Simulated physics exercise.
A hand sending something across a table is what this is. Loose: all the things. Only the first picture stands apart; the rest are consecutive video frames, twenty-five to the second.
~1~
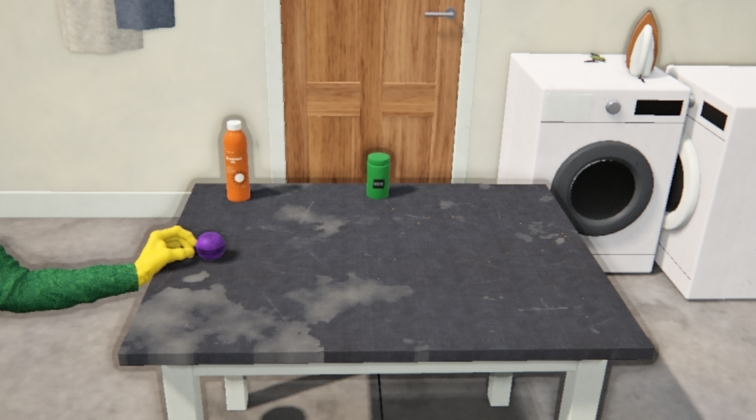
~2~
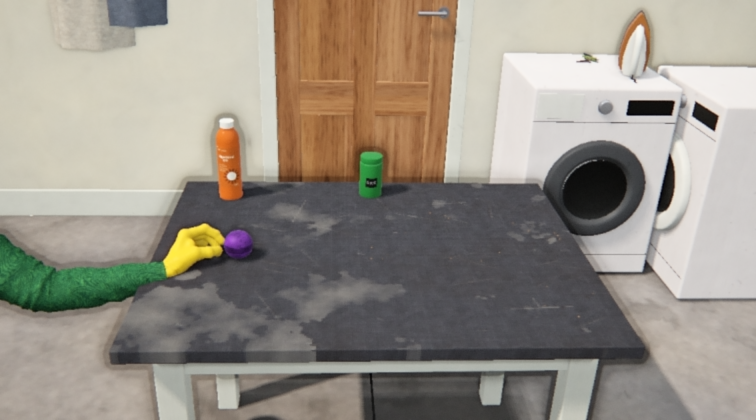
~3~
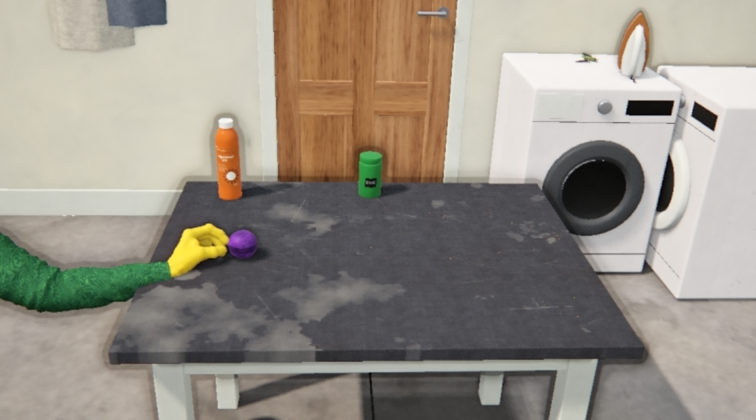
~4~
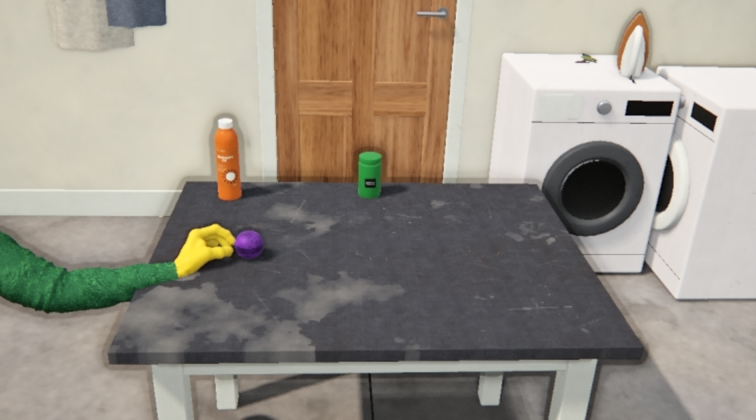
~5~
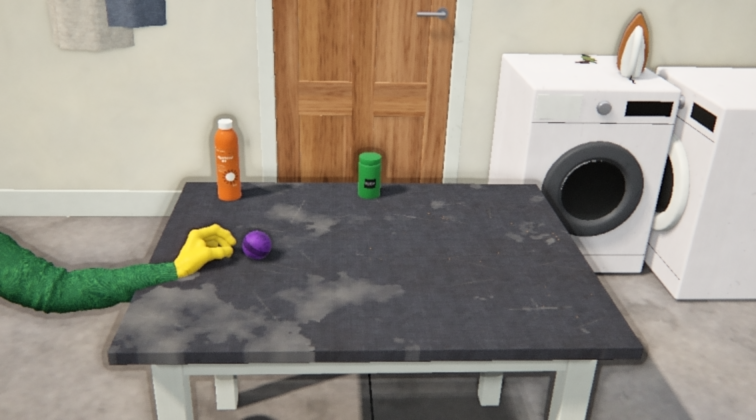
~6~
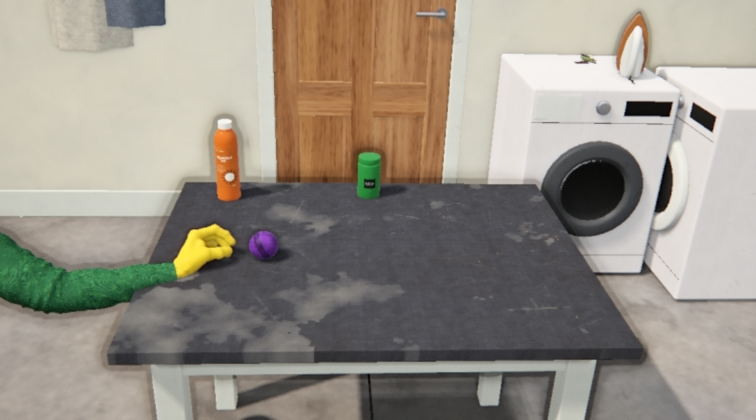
In a laundry room with a wooden door and white washing machines, a fixed camera looks slightly down on a dark, worn table with pale legs. An orange bottle with a white cap stands at the back left and a green container near the back middle, while a yellow-gloved hand in a green sleeve holds a purple ball at left. The hand moves the ball a short way right, then stays nearly still as the ball leaves its fingers and rolls slowly rightward.
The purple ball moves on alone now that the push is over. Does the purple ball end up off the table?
Lingers on top.
Then, 0.20 s later than the last frame, purple ball moved well along near (297, 246).
Then, 0.40 s later than the last frame, purple ball moved well along near (323, 246).
Then, 0.70 s later than the last frame, purple ball moved well along near (349, 246).
When it is over, moved from the start, purple ball. End places, in pixels of the last picture, purple ball near (360, 246).
